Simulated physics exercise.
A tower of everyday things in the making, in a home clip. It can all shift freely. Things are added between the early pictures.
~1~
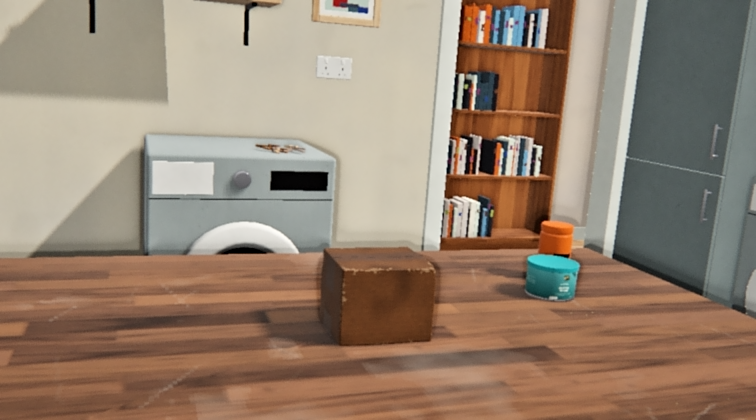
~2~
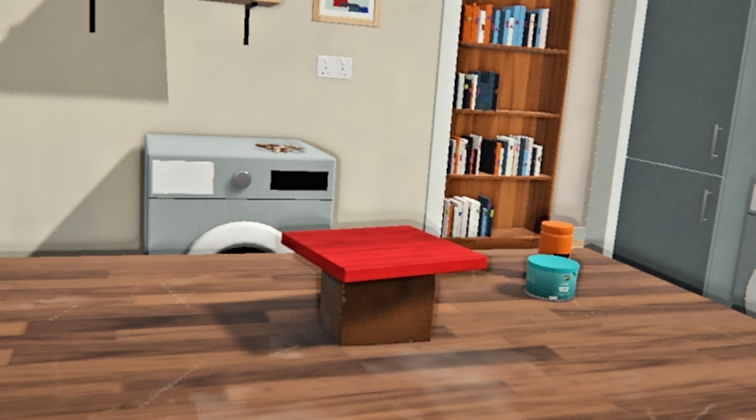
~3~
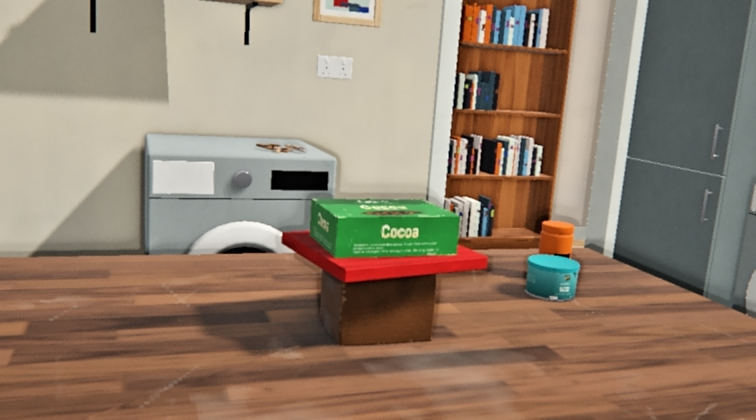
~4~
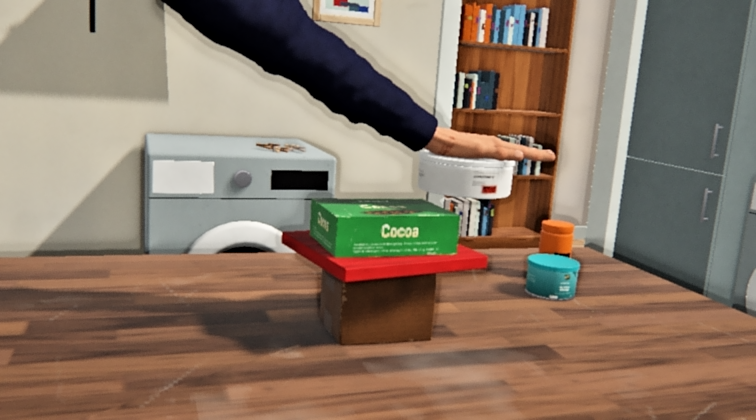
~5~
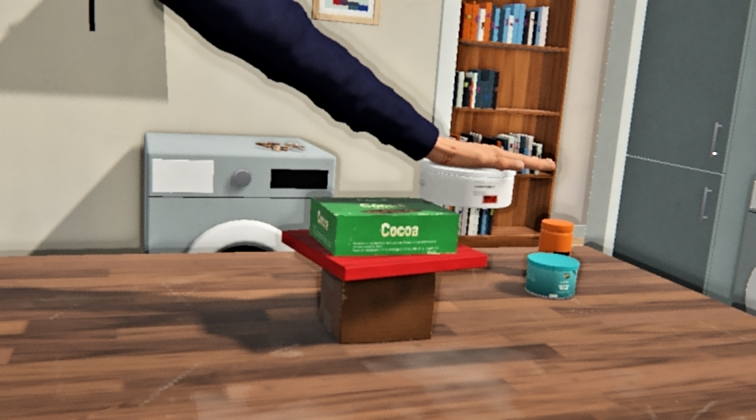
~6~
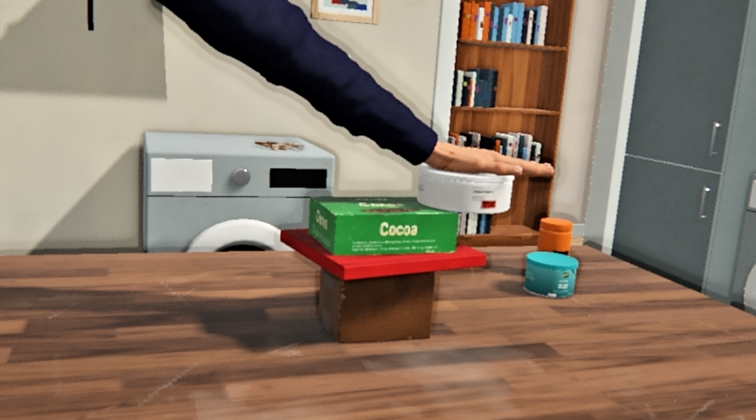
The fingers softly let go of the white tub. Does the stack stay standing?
Unsteady.
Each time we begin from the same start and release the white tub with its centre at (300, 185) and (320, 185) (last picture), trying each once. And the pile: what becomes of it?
In the first case the pile collapses, while in the second it collapses.
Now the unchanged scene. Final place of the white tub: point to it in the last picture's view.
Look around (474, 277) in the final frame.
Then, 0.30 s later than the last frame, white tub now fallen.
Then, 0.70 s later than the last frame, things are still on the move.
When it is over, fallen, white tub; the other 5 as before. End places, in pixels of the last picture, white tub near (474, 278). The pile gives way.
